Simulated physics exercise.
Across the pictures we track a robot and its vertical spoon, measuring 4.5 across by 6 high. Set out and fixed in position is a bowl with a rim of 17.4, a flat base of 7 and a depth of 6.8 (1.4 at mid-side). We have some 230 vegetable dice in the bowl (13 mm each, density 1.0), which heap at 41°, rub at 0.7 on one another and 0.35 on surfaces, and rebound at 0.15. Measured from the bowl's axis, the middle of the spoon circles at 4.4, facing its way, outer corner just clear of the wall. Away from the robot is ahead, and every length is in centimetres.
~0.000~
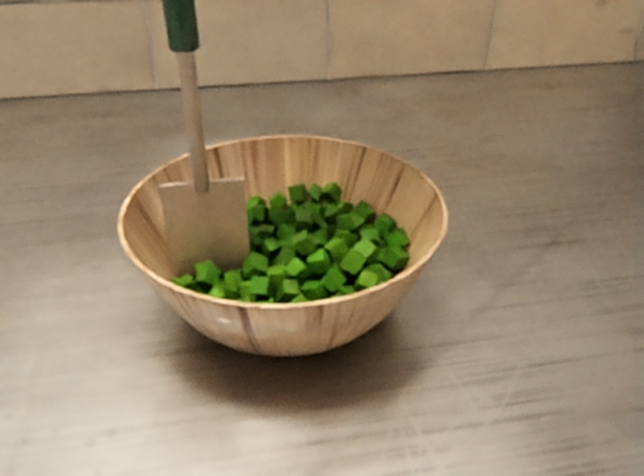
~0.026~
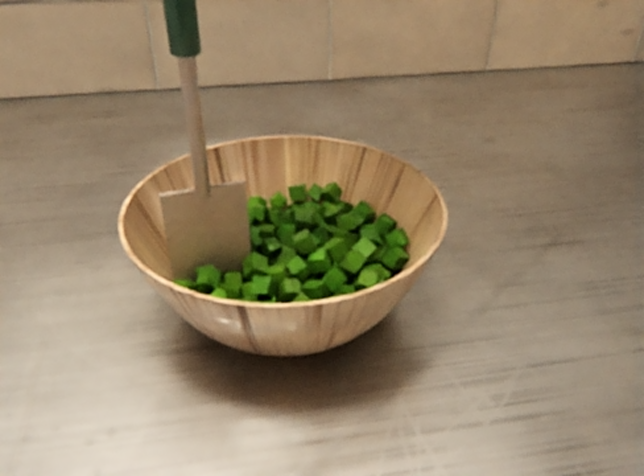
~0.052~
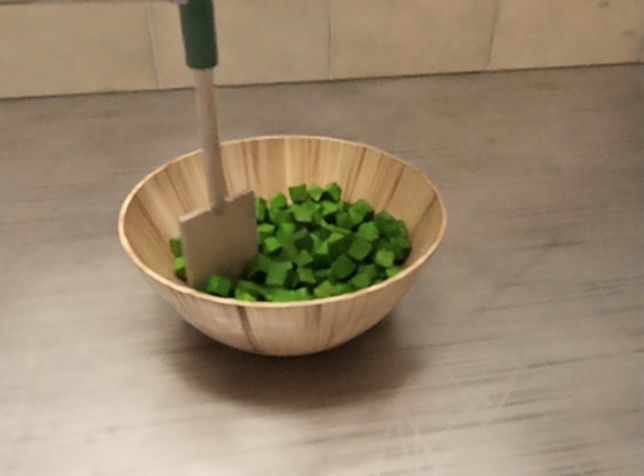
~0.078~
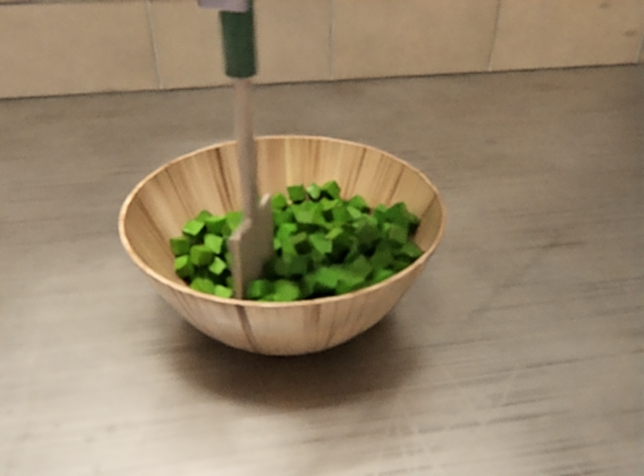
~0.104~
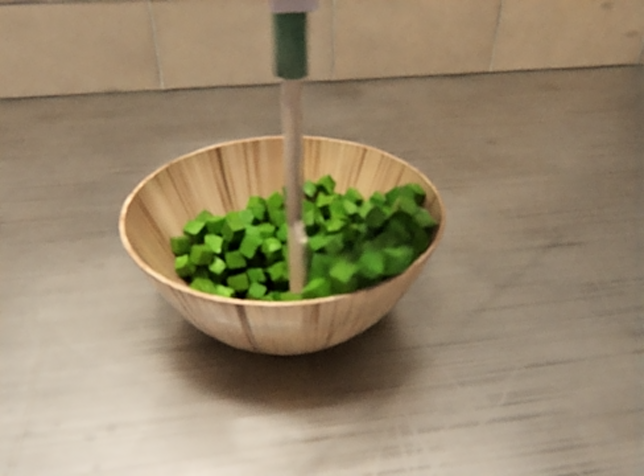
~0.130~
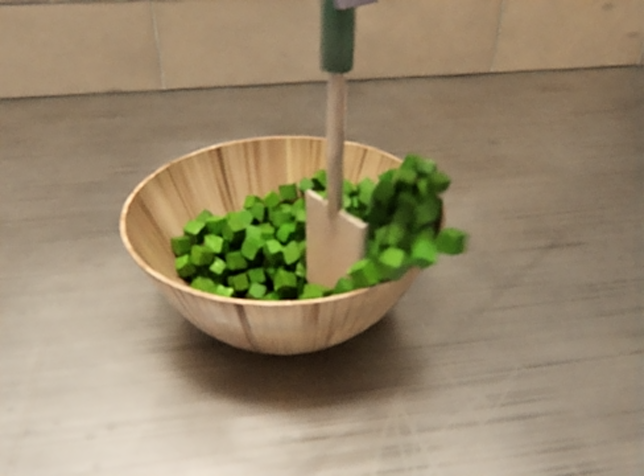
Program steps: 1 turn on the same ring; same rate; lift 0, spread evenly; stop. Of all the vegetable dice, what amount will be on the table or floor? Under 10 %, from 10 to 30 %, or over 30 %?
Over 30 %.
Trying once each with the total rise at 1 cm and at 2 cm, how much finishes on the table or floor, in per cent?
About 30 per cent on the first try and 30 per cent on the second.
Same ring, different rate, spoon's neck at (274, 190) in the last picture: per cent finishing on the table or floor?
Around 20 in a hundred.
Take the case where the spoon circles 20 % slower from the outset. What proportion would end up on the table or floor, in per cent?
I'd say close to 30 %.
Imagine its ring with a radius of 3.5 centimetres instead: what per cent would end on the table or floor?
Around 40 in a hundred.
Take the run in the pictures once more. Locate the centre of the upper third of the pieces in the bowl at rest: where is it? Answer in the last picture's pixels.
About (285, 303).
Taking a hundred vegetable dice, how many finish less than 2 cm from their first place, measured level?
Near 5 per cent of the pieces.
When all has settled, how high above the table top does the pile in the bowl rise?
Top height: Around 7.0 cm.
After 0.21 s, 207° round, highest piece 13 above the table; 196 in the bowl, 31 in flight or on the tool.
After 0.29 s, 294° round, highest piece 11 above the table; 165 in the bowl, 10 on the table or floor, 52 in flight or on the tool.
After 0.53 s, 0° round, highest piece 8 above the table; 132 in the bowl, 95 on the table or floor.
After 1.23 s, 0° round, highest piece 8 above the table; 132 in the bowl, 95 on the table or floor.
In the end, 132 in the bowl, 95 on the table or floor. That is 42 % on the table or floor.
